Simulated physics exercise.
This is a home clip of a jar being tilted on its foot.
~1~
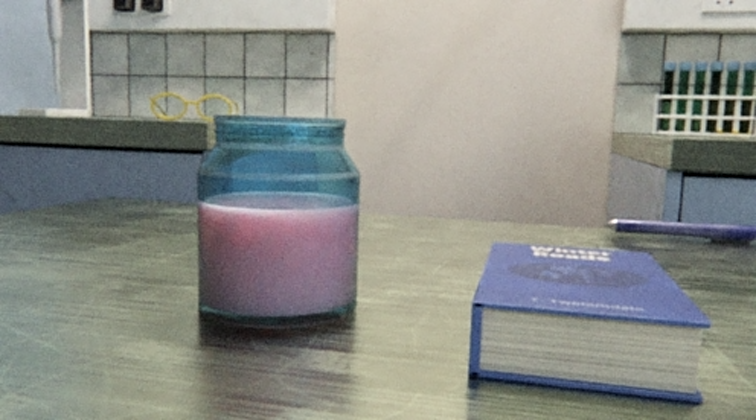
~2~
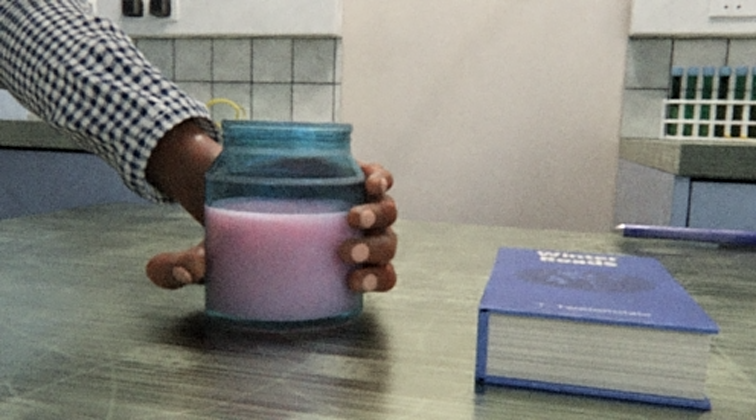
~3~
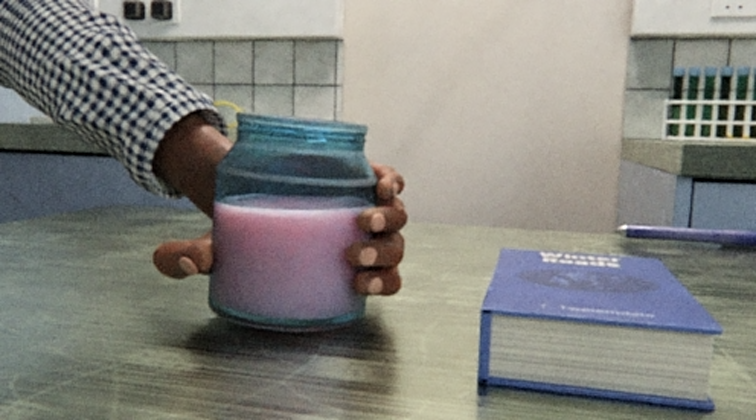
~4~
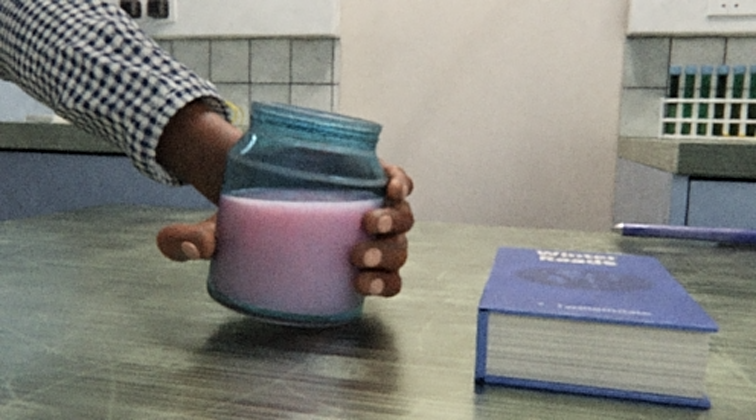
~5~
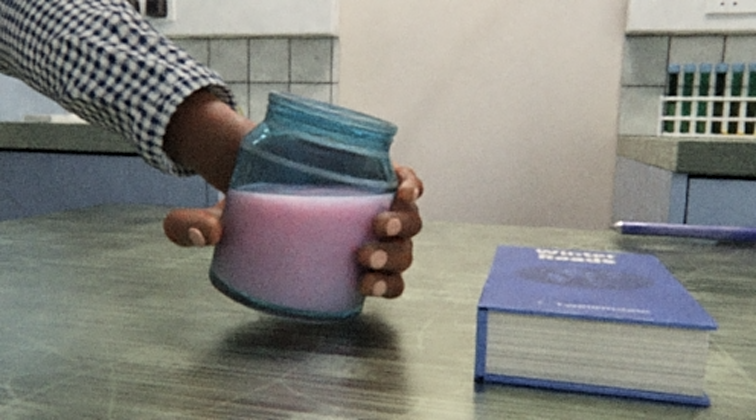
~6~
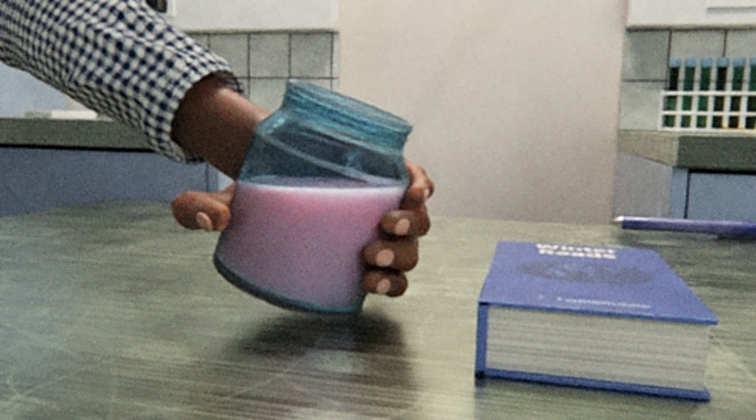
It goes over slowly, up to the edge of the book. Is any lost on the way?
The liquid will escape at that angle.
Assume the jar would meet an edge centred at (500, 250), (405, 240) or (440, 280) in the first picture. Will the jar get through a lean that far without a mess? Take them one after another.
One by one, the answers are: Pours over, stays clean and pours over.
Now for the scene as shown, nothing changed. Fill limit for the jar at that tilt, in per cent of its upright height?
About 35 %.
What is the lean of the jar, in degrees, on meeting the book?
It comes to rest about 65 degrees from the vertical.
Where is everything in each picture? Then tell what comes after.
It stands upright; jar (280, 207) about half full, in the first picture.
A hand takes hold; jar about half full, surface at (287, 207); book (581, 310), in the second picture.
On the way over; jar (295, 207) about half full, in the third picture.
It is leaning; jar about half full, surface at (304, 196); book (581, 309), in the fourth picture.
Tipping on its foot; jar (312, 196) about half full, in the fifth picture.
The top moves towards the book; jar about half full, surface at (322, 182); book (580, 302), in the sixth picture.
Next, the jar leans by about 40°; its rim is dry.
After that, the jar leans by about 60°; it has slopped over; nearly all of the pink milk is inside.
Finally, the jar leans by about 65°, against the book; it has slopped over; about two thirds of the pink milk is inside.
